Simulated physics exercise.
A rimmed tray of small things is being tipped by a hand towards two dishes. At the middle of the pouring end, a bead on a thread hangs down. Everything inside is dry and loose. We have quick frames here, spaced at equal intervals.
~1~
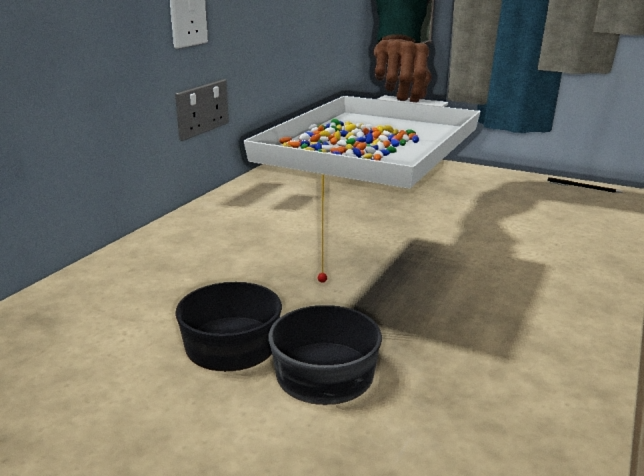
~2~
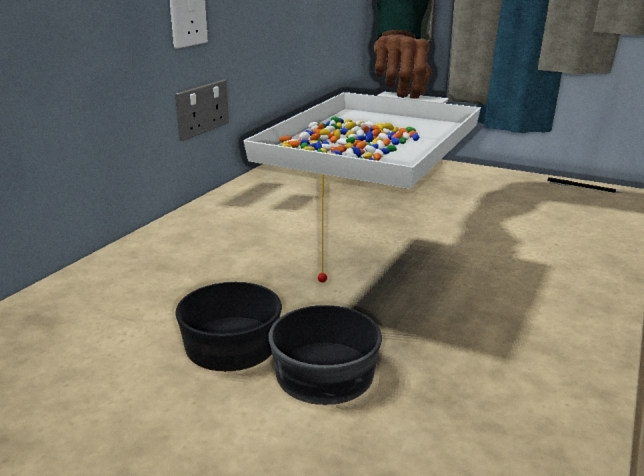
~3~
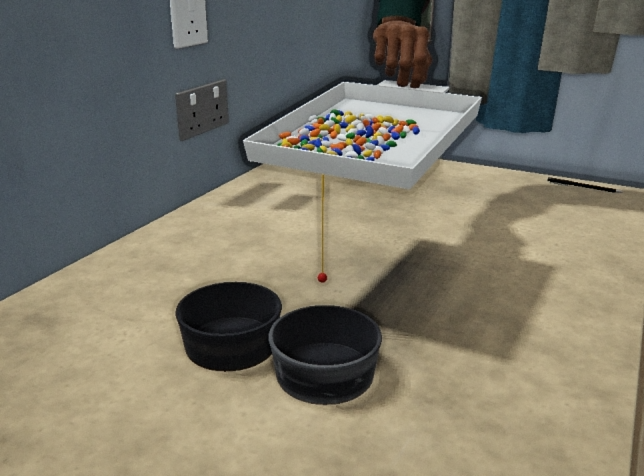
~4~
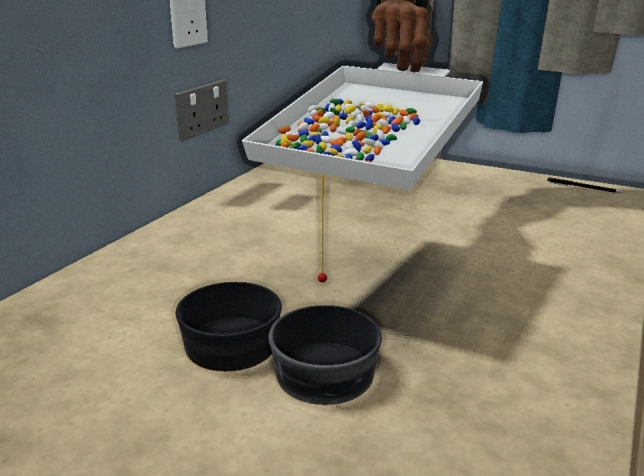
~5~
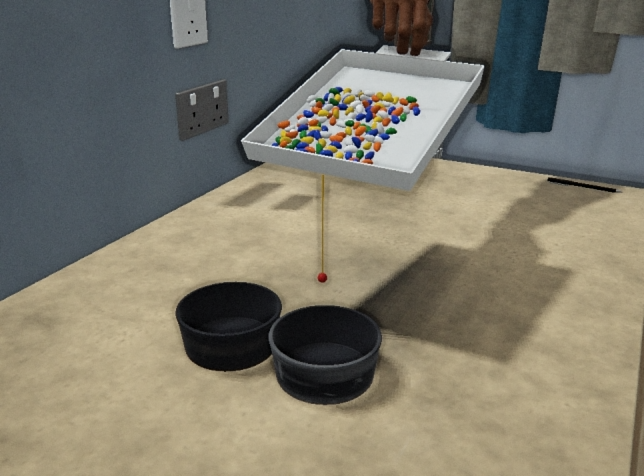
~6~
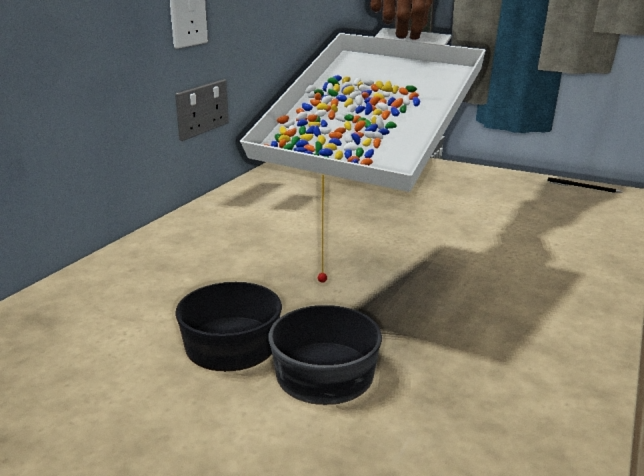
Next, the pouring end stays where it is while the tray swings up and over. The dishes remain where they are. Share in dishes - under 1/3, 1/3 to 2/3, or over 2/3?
Over 2/3.
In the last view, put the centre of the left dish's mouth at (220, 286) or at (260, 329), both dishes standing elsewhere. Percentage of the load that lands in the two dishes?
Roughly 50 % and 70 %.
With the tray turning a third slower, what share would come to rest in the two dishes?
Near 80 in a hundred.
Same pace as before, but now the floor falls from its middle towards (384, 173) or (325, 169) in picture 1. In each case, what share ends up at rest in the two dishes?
First heading 50 %, second heading 90 %.
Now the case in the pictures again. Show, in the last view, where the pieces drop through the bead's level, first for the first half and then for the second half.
Starting near (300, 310), moving on to near (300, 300).
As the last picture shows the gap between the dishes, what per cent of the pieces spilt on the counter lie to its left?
Roughly 20 in a hundred.
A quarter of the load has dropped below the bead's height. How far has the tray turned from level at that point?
That happens at around 120°.
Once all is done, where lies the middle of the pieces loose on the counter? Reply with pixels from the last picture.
Roughly at (392, 359).
Just after the last frame, tray tipped steeply; every one on the tray.
A moment on, tray tipped past a quarter turn; almost all on the tray; just a few in the right dish; just a few in the left dish; just a few in the air.
Further on, tray tipped past a quarter turn; roughly half in the right dish; roughly a quarter in the left dish; roughly a quarter outside both; just a few in the air.
When it is over, tray tipped past a quarter turn; roughly half in the right dish; roughly a quarter in the left dish; roughly a quarter outside both; just a few in the air.
